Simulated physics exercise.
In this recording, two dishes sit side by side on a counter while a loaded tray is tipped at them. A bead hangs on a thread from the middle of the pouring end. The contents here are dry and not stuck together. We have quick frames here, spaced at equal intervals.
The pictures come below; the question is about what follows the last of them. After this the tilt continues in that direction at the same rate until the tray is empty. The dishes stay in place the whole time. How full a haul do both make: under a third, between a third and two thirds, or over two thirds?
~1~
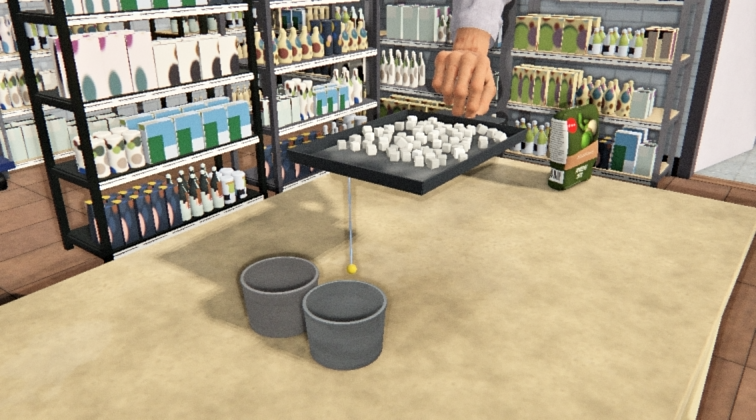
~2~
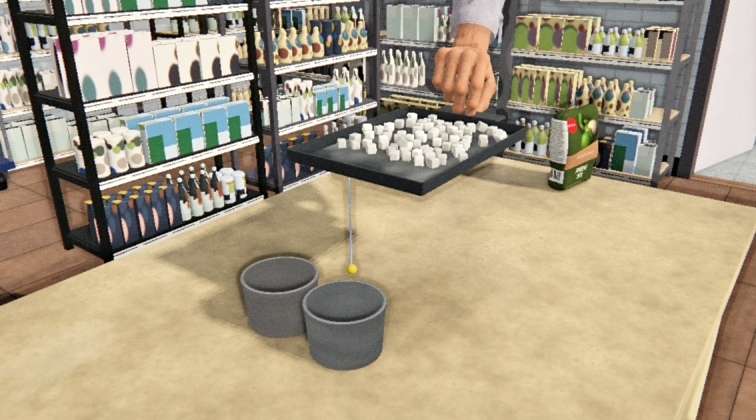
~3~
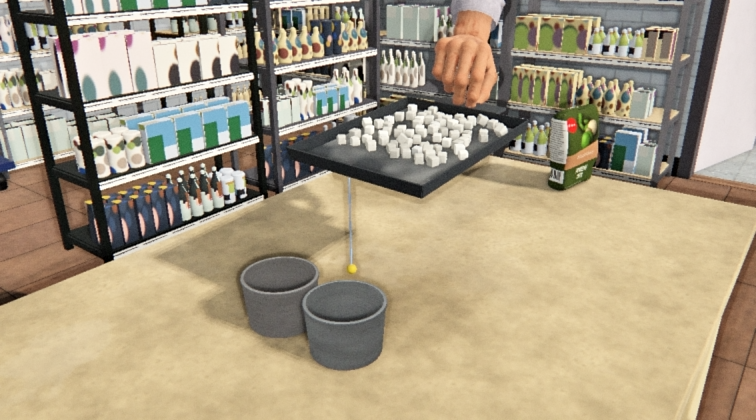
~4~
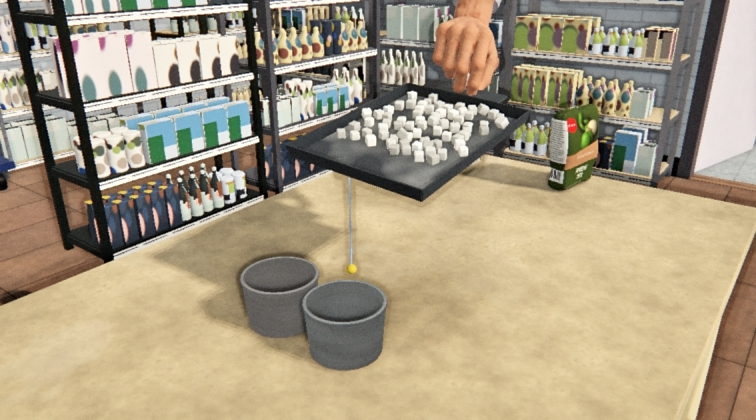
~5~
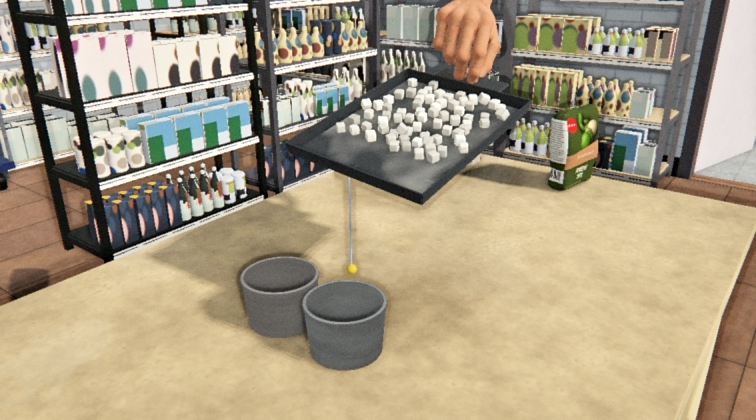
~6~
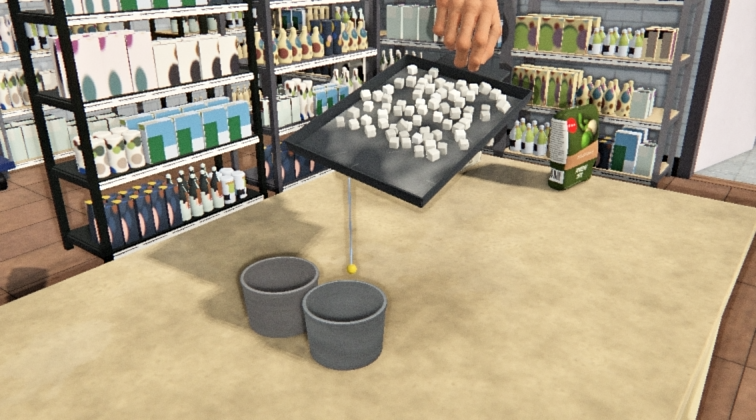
The dishes take a low share, short of one third.
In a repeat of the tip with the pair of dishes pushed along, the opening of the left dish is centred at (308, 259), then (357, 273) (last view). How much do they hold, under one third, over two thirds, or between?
Under a third, then between a third and two thirds.
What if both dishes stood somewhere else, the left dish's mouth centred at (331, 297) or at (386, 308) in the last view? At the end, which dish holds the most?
The one on the right side, and then the one on the left side.
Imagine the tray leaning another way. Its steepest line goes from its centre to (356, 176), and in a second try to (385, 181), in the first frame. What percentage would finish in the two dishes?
50 % and 30 %, roughly.
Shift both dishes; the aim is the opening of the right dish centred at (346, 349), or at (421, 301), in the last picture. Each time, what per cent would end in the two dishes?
First position: Some 0 %; second position: Some 60 %.
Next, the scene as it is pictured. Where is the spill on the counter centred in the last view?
Around (421, 377).
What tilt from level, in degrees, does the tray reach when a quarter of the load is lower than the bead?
95°, roughly.
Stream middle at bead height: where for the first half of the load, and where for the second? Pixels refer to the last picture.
Earlier half at (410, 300), later half at (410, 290).
Soon, tray tipped steeply; most on the tray; a small part in the air.
A while on, tray tipped right over; most on the tray; a stray few in the right dish; about a quarter outside both.
Towards the end, tray tipped past a quarter turn; a small part in the right dish; most outside both.
Finally, tray tipped past a quarter turn; a small part in the right dish; none in the left dish; most outside both.
